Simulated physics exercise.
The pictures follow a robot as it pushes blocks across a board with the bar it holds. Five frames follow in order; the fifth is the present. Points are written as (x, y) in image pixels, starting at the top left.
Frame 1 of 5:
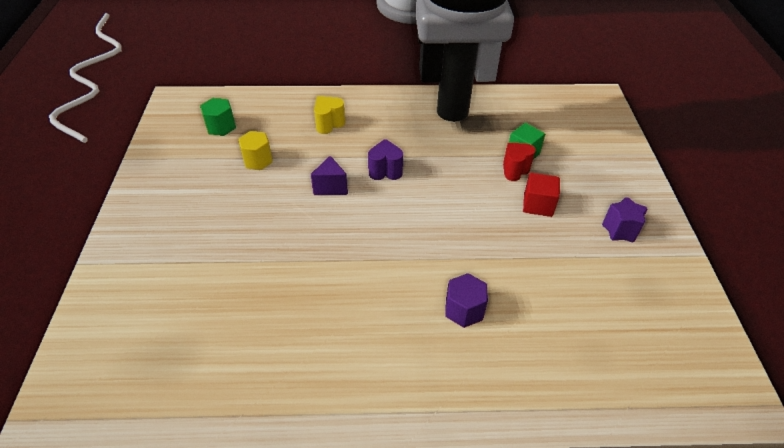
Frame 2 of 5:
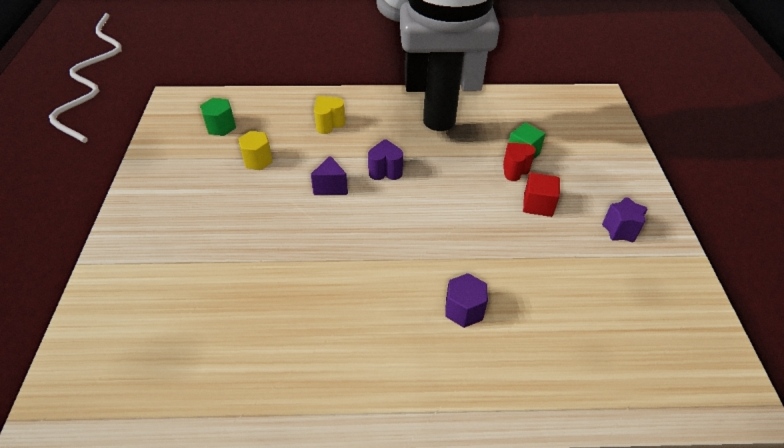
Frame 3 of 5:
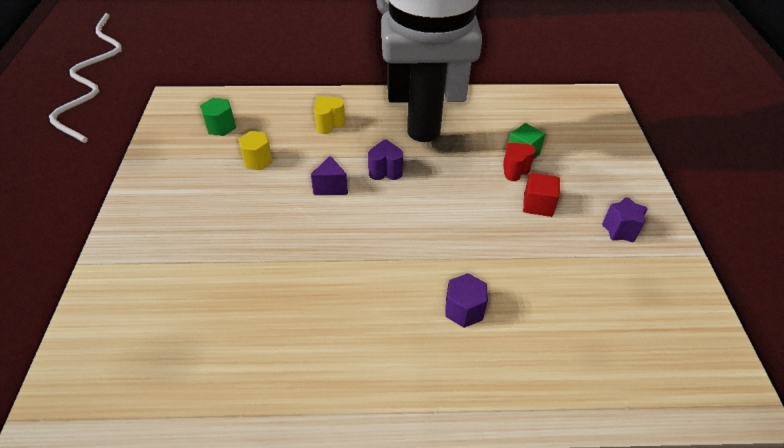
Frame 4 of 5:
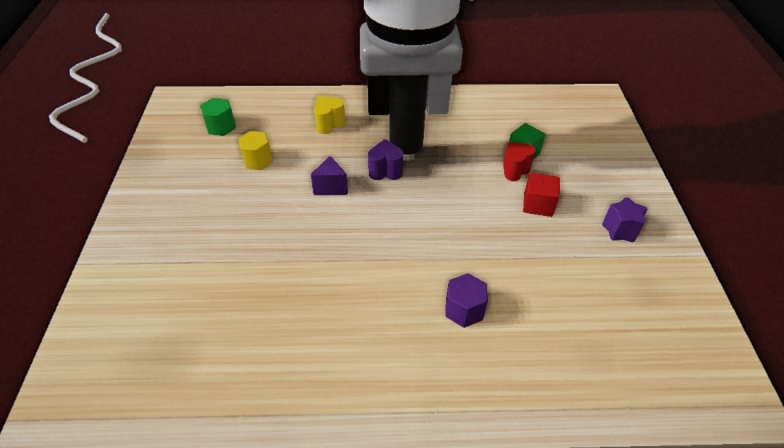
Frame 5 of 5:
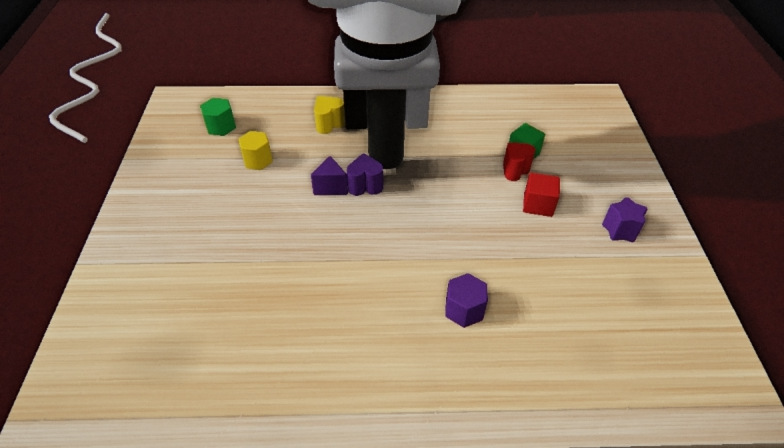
A black cylindrical bar on a grey robot arm hangs over the far edge of a pale wooden board, seen from above by a still camera. Green and yellow blocks sit at the far left, purple ones near the middle and right, and red and green ones right of centre. The bar slides left and nearer, then pushes the purple heart a short way left against the purple triangular block.
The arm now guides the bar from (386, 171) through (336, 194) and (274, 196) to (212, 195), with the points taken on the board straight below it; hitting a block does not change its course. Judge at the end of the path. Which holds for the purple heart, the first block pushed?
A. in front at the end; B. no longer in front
It's B.
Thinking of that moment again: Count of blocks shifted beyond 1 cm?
Answer: 2.
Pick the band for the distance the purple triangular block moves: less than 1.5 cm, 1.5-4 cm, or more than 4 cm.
It is going to finish beyond 4 cm from where it is now.
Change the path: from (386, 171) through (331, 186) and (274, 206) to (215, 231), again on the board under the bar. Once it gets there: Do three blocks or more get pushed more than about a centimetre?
No, it doesn't check out.
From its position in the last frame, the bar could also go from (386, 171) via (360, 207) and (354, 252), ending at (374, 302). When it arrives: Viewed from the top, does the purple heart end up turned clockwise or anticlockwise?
Overhead view: Clockwise.
The first path, step by step. One third of the way, bar at (332, 182); purple triangular block at (302, 174), turned 40° clockwise; purple heart at (321, 197), turned 30° anticlockwise.
Two thirds of the way, bar at (270, 184); purple triangular block at (238, 176), turned 30° clockwise; purple heart at (315, 199), turned 50° anticlockwise.
At the end, bar at (207, 182); yellow hexagonal block still; purple triangular block at (174, 175), turned 30° clockwise; purple heart at (315, 199), turned 50° anticlockwise.
